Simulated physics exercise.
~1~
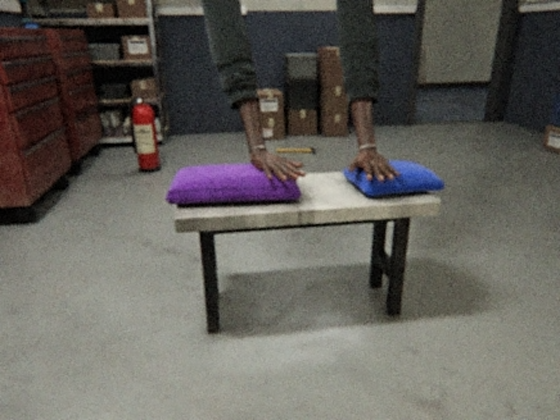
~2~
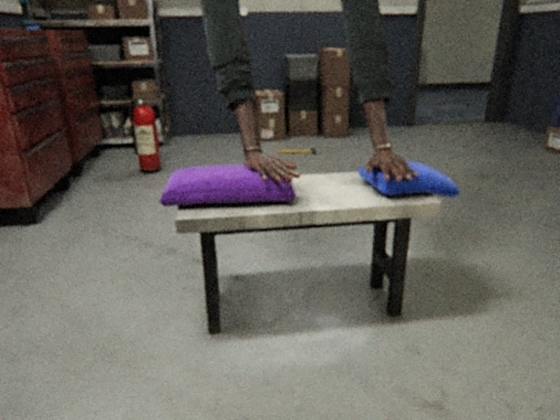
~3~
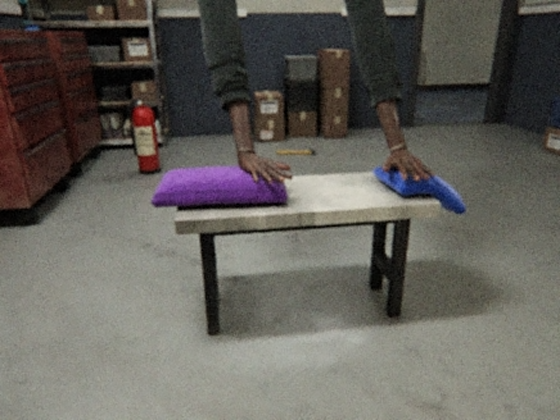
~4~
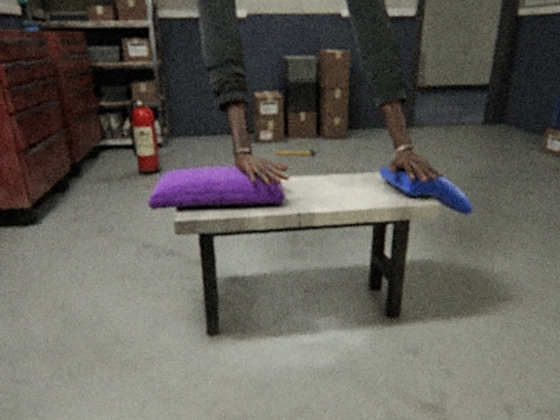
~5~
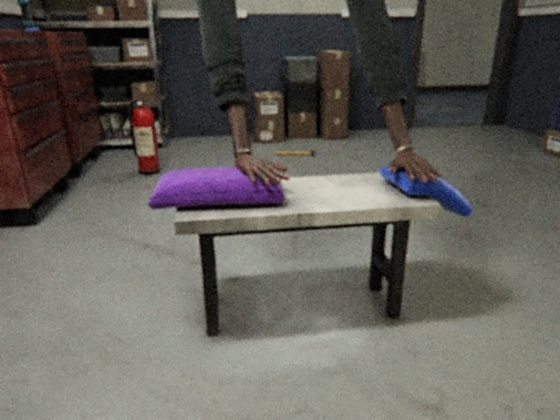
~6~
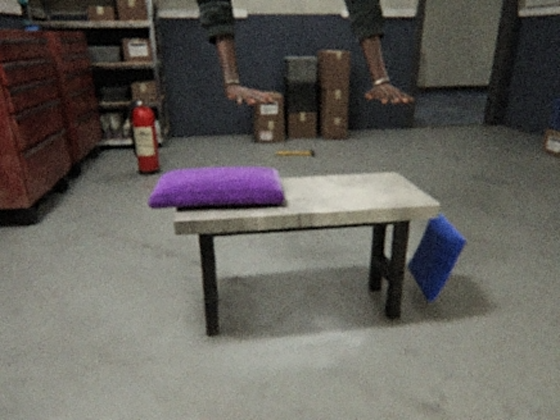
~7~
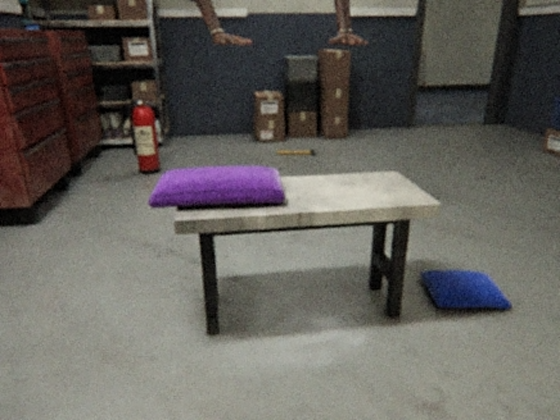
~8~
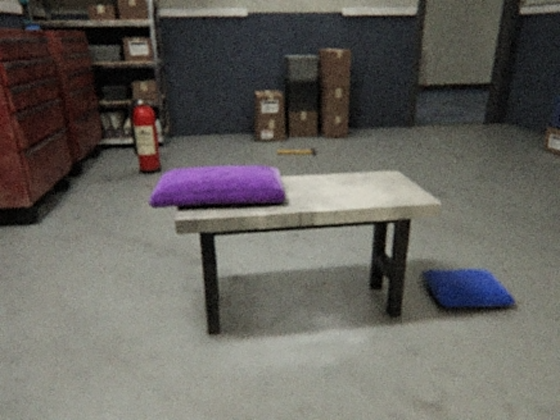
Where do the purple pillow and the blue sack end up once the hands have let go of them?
The purple pillow stays on top of the bench at the left end, while the blue sack falls off the right end and lies on the floor.
